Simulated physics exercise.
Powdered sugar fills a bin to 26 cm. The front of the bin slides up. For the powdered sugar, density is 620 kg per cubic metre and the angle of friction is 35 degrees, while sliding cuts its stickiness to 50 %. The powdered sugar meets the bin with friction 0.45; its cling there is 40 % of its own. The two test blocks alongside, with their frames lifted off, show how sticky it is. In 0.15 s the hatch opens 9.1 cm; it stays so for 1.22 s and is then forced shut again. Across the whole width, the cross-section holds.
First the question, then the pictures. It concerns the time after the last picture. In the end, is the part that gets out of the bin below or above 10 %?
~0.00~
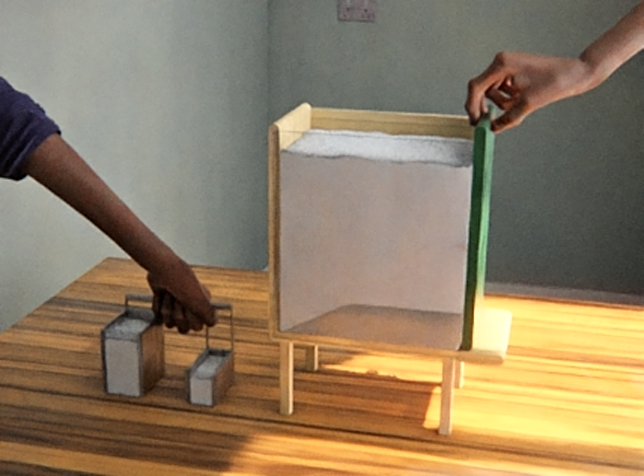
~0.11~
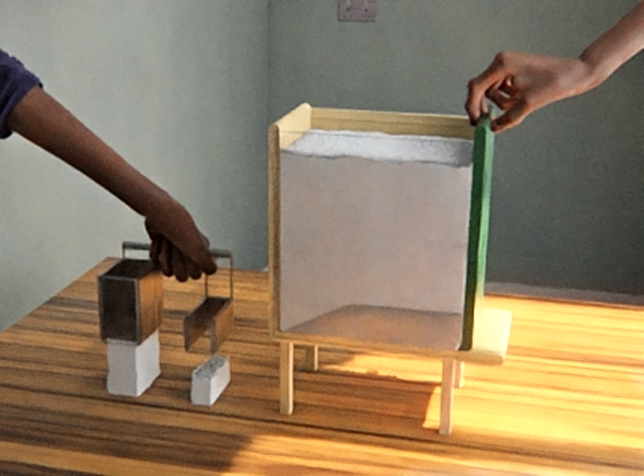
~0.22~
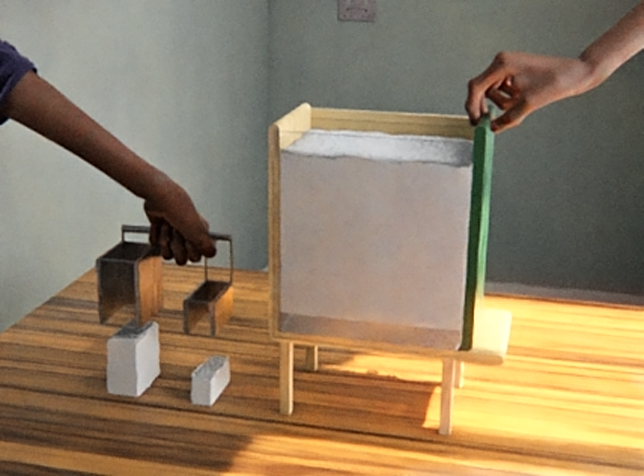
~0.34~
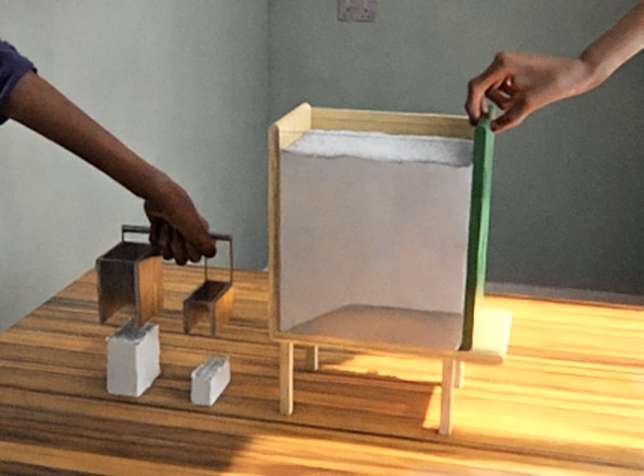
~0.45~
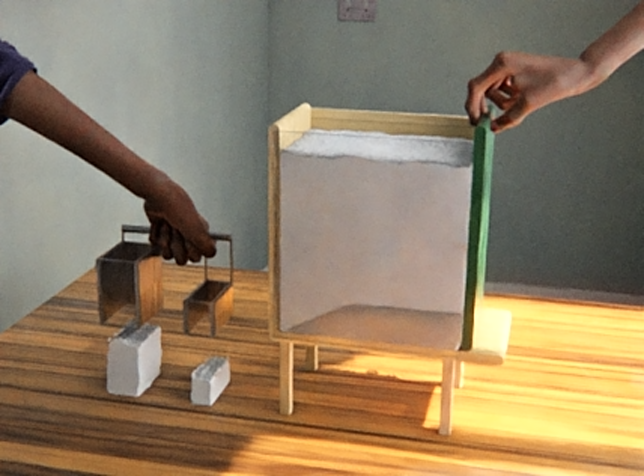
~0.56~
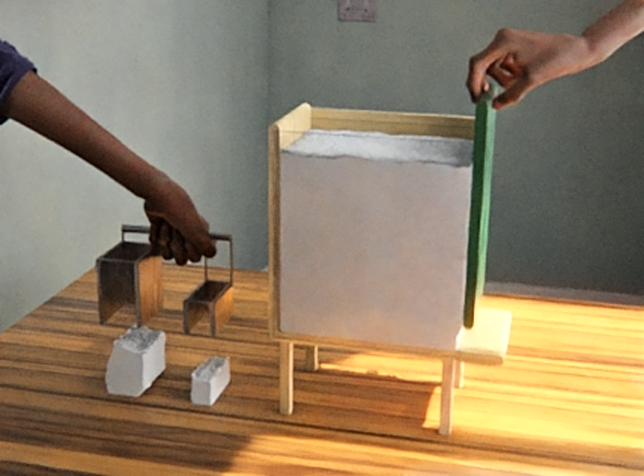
Short of 10 %.
After 0.89 s, the hatch is 9.1 cm open and 0 % is out.
After 1.27 s, the hatch is 9.1 cm open and 0 % is out.
After 1.65 s, the hatch is 9.1 cm open and 0 % is out.
After 2.04 s, the hatch is 2.2 cm open and 0 % is out.
After 2.45 s, the hatch is shut and 0 % is out.
